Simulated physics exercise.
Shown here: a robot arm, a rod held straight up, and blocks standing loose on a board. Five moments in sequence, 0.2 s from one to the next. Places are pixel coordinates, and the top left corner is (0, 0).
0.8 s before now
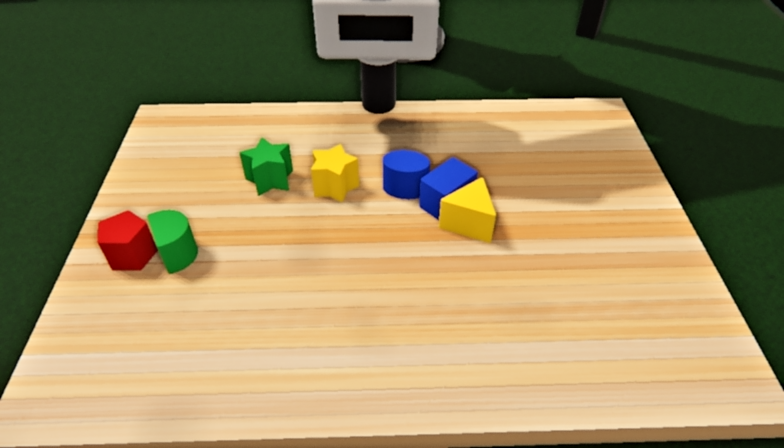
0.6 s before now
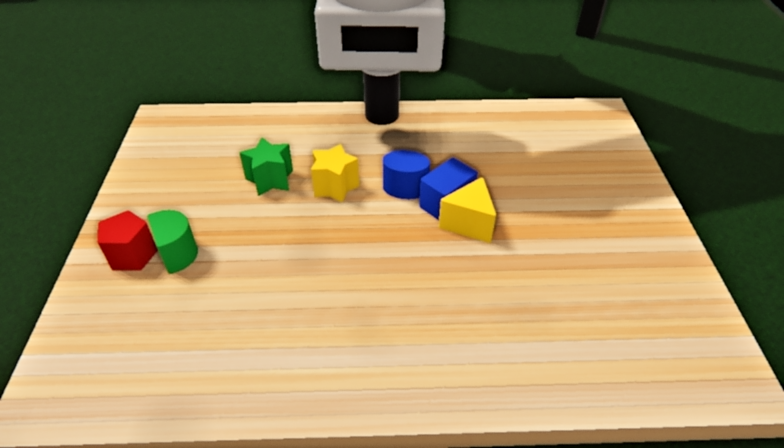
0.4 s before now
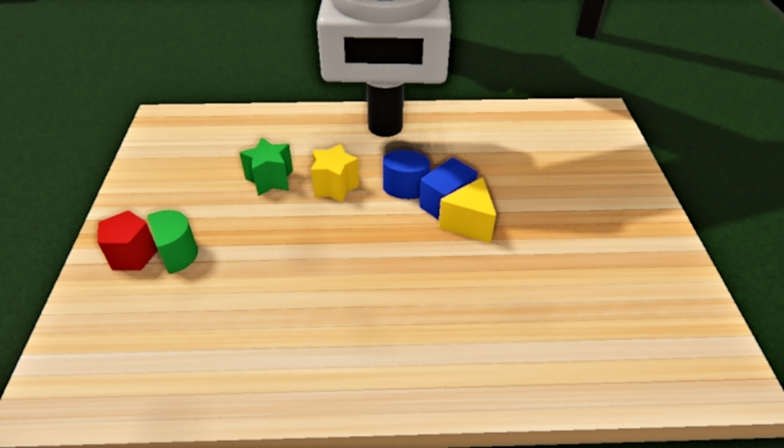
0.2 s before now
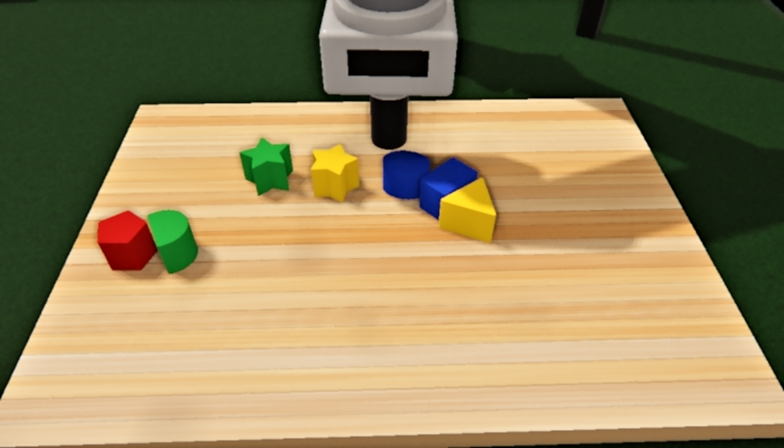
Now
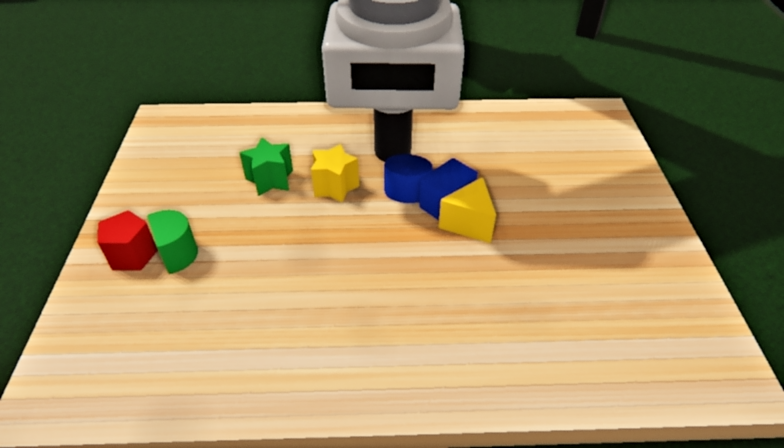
The footage shows a robot arm lowering an upright black rod toward the viewer over a wooden board of loose coloured blocks, until it nears the blue rounded block, which shifts very slightly while the other blocks stay still.
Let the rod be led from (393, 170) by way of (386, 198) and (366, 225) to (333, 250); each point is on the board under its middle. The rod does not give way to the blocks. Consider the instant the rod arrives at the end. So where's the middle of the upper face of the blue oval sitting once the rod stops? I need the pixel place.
I think it will end close to (410, 198).
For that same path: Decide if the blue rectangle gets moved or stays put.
That one moves away.
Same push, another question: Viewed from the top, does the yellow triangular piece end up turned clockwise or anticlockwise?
Looking down on the board, it turns counter-clockwise.
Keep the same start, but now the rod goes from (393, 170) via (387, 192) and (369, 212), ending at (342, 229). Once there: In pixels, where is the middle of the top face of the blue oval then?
It is at (407, 192).
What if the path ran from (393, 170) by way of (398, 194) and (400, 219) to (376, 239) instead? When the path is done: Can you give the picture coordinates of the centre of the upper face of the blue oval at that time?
The middle of its upper face will lie at (430, 214).
On the path given first. One third of the way, rod at (385, 179); blue oval at (412, 188), turned 45° anticlockwise; blue rectangle at (456, 183), turned 20° anticlockwise; yellow triangular piece at (485, 202), turned 25° anticlockwise.
Two thirds of the way, rod at (364, 207); blue oval at (410, 198), turned 85° anticlockwise; blue rectangle at (456, 183), turned 20° anticlockwise; yellow triangular piece at (486, 202), turned 25° anticlockwise.
At the end, rod at (331, 231); yellow star still; blue oval at (410, 198), turned 85° anticlockwise; blue rectangle at (456, 183), turned 20° anticlockwise; yellow triangular piece at (486, 202), turned 25° anticlockwise.
